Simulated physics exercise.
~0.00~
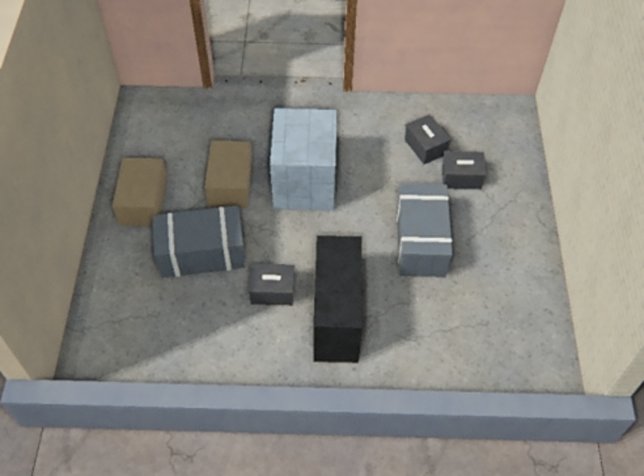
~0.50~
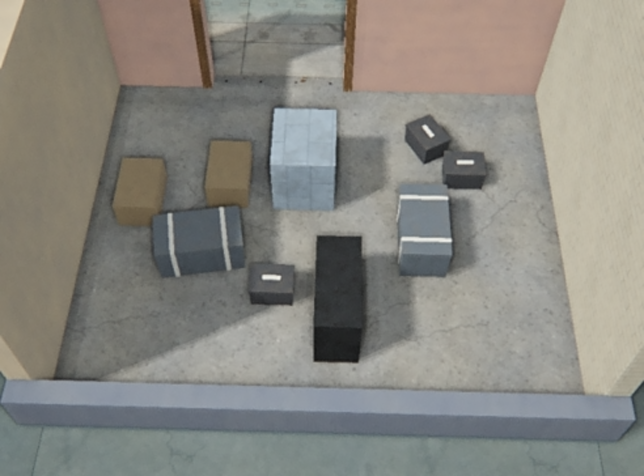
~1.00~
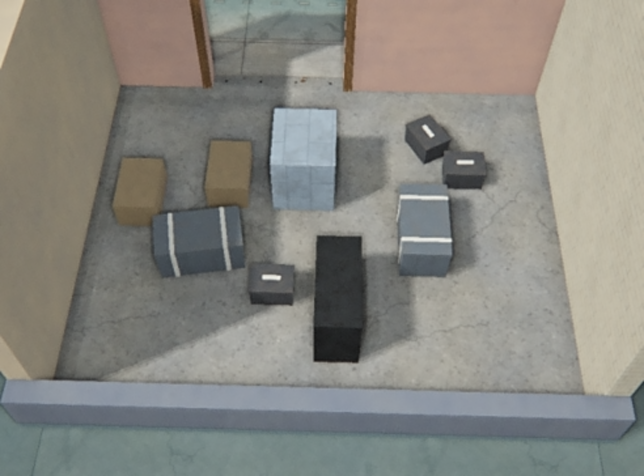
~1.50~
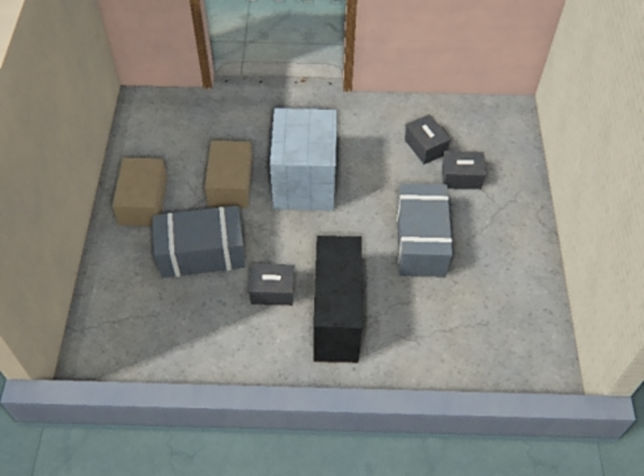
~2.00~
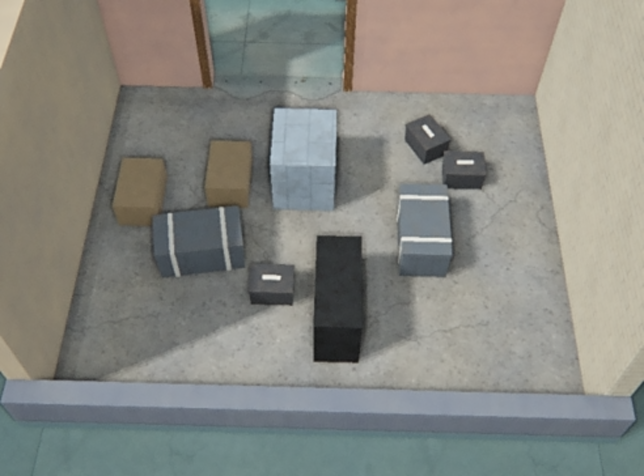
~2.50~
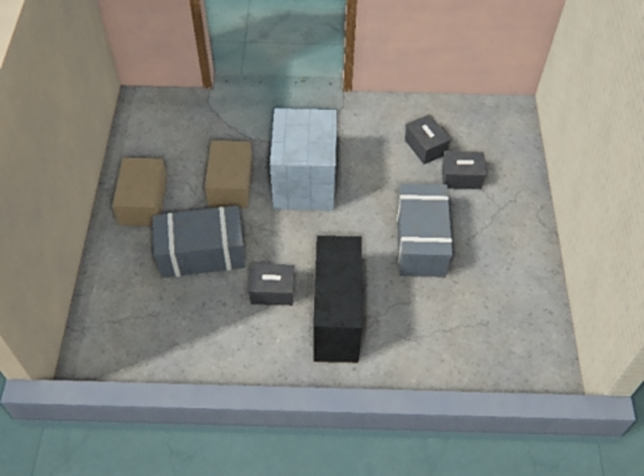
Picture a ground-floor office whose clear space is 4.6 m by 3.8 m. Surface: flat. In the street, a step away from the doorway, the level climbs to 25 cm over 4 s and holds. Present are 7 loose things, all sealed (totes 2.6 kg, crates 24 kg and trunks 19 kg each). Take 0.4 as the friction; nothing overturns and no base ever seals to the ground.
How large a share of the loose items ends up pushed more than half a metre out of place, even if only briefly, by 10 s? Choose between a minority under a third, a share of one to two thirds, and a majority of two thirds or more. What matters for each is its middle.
A majority of two thirds or more.
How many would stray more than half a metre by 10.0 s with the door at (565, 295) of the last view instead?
The count would be 4.
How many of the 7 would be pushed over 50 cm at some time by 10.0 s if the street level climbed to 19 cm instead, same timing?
The count would be 6.
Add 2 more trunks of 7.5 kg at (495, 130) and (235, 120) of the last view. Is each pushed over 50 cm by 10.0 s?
Well, the first one stays under the mark, and the second tops the mark.
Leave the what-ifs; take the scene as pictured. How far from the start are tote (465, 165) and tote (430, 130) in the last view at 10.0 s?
200 cm and 60 cm respectively.
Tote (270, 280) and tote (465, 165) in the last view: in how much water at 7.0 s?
Some 5 cm at the first, some 4 cm at the second.
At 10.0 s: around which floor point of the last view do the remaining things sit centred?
Averaged position, last view: Near pixel (367, 293).
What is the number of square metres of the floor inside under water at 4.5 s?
Close to 6.5 m2, I'd say.
After 3.5 s 0 of 7 are over 50 cm from their spots; 0 afloat.
After 4.5 s 0 of 7 are over 50 cm from their spots; 0 afloat.
After 7.0 s 6 of 7 are over 50 cm from their spots; 5 afloat.
After 10.0 s 6 of 7 are over 50 cm from their spots, and 6 have been at some point; 7 afloat.
